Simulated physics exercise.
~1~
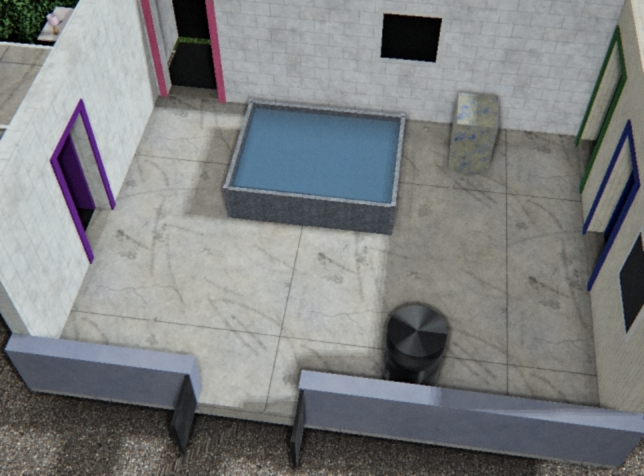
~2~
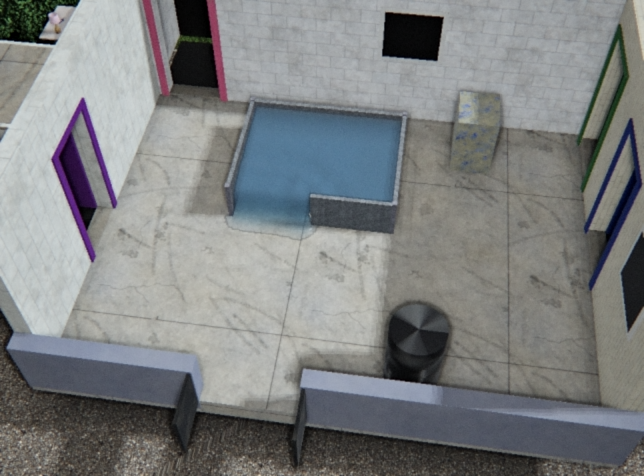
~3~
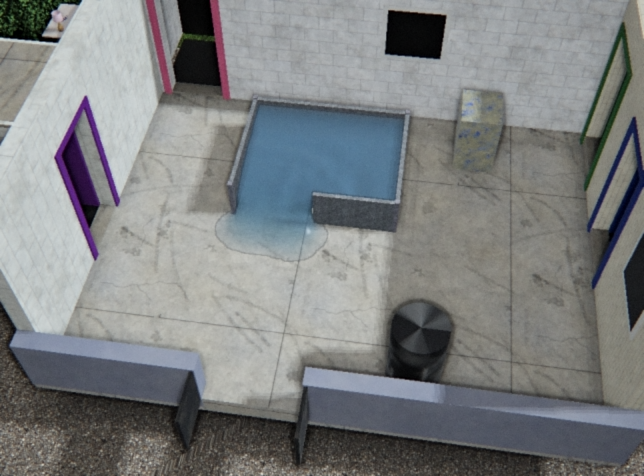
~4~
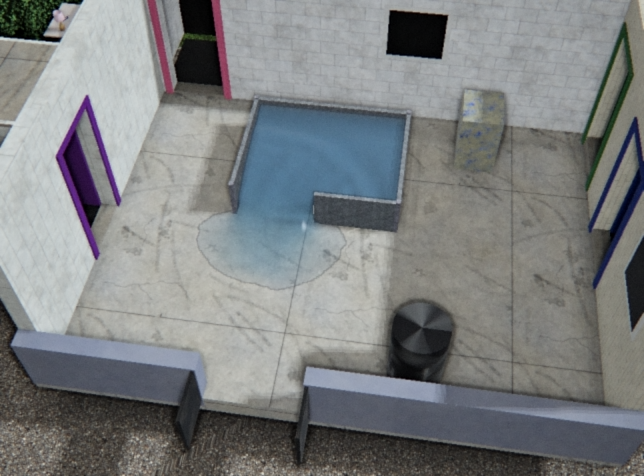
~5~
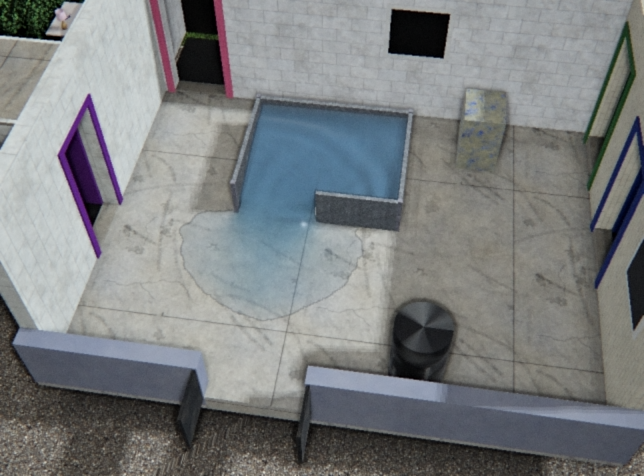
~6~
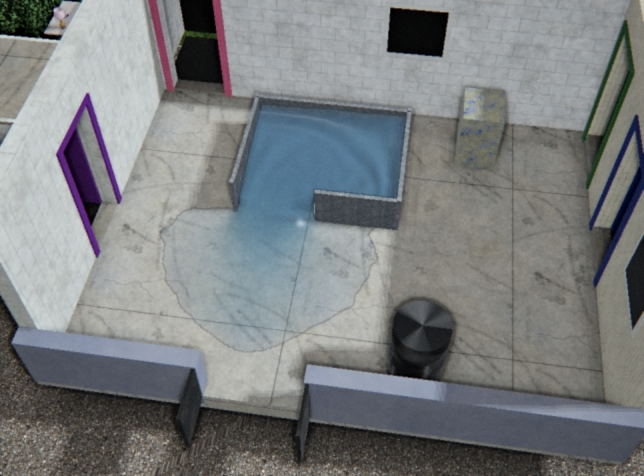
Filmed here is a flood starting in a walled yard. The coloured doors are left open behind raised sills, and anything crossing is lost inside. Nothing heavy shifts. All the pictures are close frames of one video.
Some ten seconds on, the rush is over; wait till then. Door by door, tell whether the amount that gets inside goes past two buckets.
The green door is going to stay inside the allowance. The pink door is going to overshoot the allowance. The purple door is going to overshoot the allowance. The blue door is going to stay inside the allowance.
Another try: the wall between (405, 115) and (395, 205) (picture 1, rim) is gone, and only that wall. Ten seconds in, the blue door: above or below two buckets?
As I read it, the blue door overshoots.
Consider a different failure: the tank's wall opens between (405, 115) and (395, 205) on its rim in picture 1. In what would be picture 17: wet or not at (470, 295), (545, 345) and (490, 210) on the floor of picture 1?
Spot one ends up deluged, spot two deluged, spot three deluged.
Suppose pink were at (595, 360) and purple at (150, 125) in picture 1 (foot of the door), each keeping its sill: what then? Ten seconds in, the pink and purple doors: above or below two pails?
Result: Pink stays unflooded, purple gets flooded.
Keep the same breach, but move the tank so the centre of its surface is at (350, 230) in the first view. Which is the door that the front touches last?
Observation: The green one.
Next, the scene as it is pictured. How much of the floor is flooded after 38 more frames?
That comes to about 60 per cent.
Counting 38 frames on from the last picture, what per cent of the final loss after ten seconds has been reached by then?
That comes to 70 per cent, as I work it out.
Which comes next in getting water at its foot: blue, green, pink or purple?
It's the purple door.
A moment on, water covers 25 % of the floor; the green door not reached, the pink door not reached, the purple door not reached, the blue door not reached.
Next, water covers 30 % of the floor; the green door not reached, the pink door not reached, the purple door wet at the sill, nothing in, the blue door not reached.
Then, water covers 40 % of the floor; the green door not reached, the pink door not reached, the purple door under two buckets in, the blue door not reached.
Later, water covers 60 % of the floor; the green door not reached, the pink door under two buckets in, the purple door over two buckets in, the blue door not reached.
In the end, water covers 85 % of the floor; the green door wet at the sill, nothing in, the pink door over two buckets in, the purple door over two buckets in, the blue door wet at the sill, nothing in.
